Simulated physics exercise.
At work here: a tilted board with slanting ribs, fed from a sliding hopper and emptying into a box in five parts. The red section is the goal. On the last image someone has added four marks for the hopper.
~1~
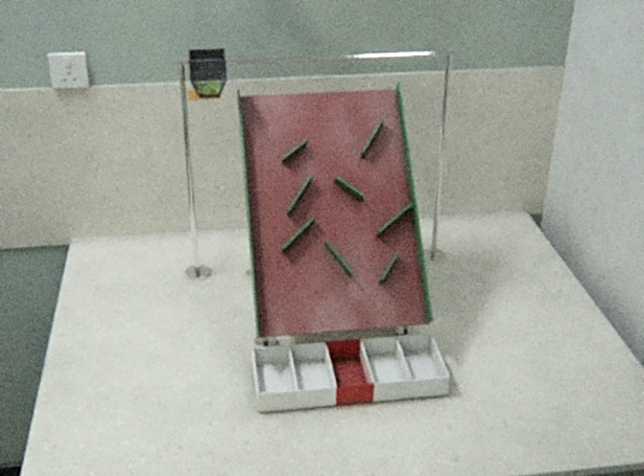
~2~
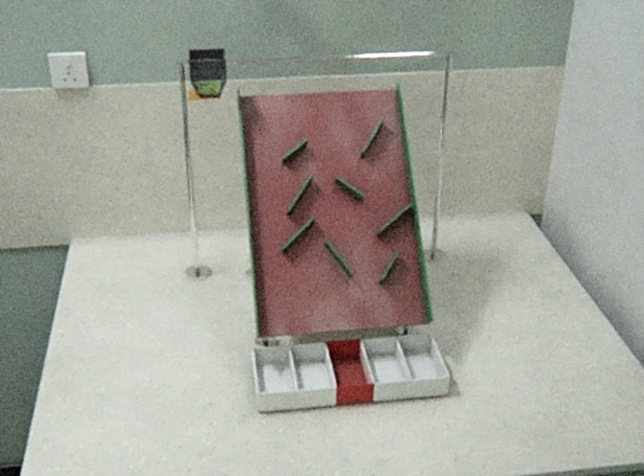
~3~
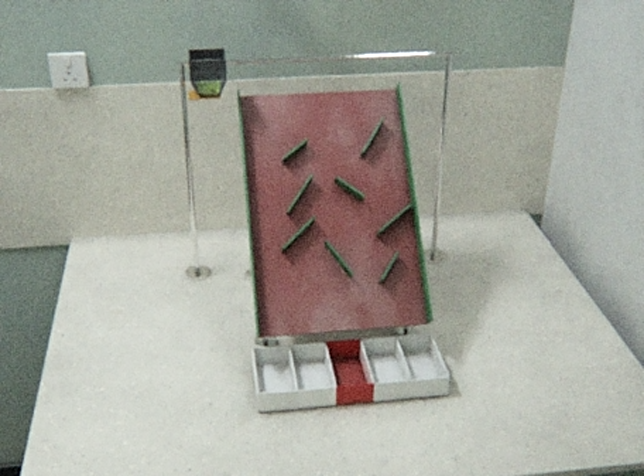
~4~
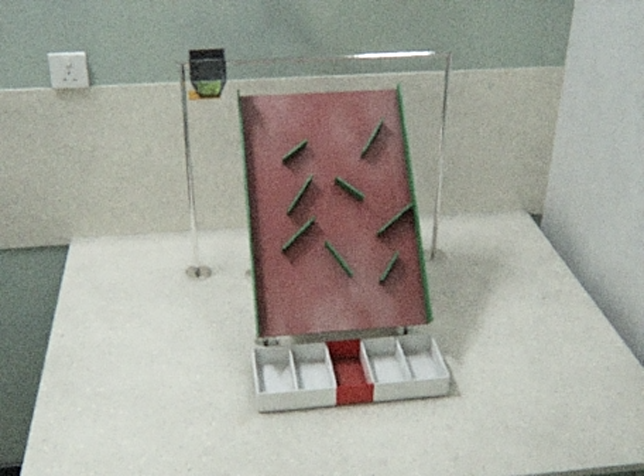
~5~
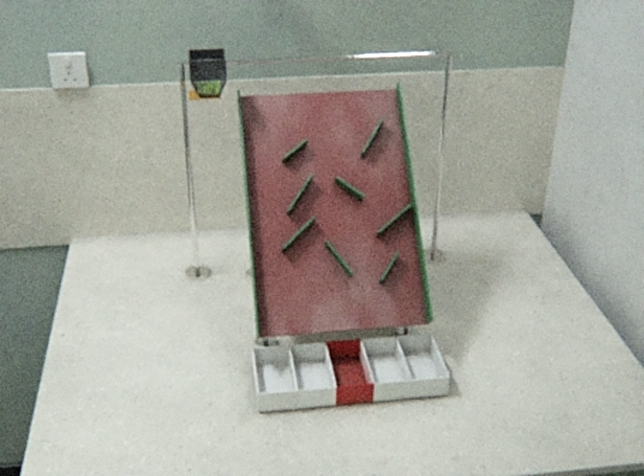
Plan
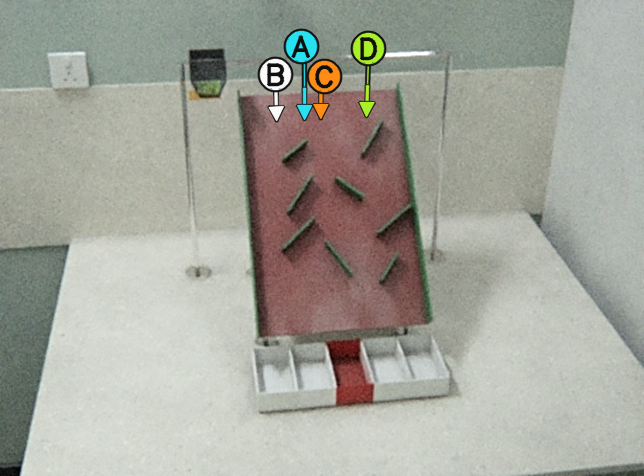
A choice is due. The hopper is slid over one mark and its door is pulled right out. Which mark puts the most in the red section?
Best: D.
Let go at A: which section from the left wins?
The first.
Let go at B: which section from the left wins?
The first from the left.
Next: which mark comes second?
That is mark C.
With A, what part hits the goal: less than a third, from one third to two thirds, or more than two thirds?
Mark A gives less than a third.
On the marked copy, mark A meets the board at (304, 114); mark B meets the board at (276, 115); mark C meets the board at (320, 113); mark D meets the board at (366, 111).
With A, about a tenth in the red section, the larger part in other sections, about a tenth outside the box.
With B, not one piece in the red section, every piece in other sections.
With C, roughly a quarter in the red section, the larger part in other sections, just a few outside the box.
With D, roughly a third in the red section, roughly two thirds in other sections, just a few outside the box.
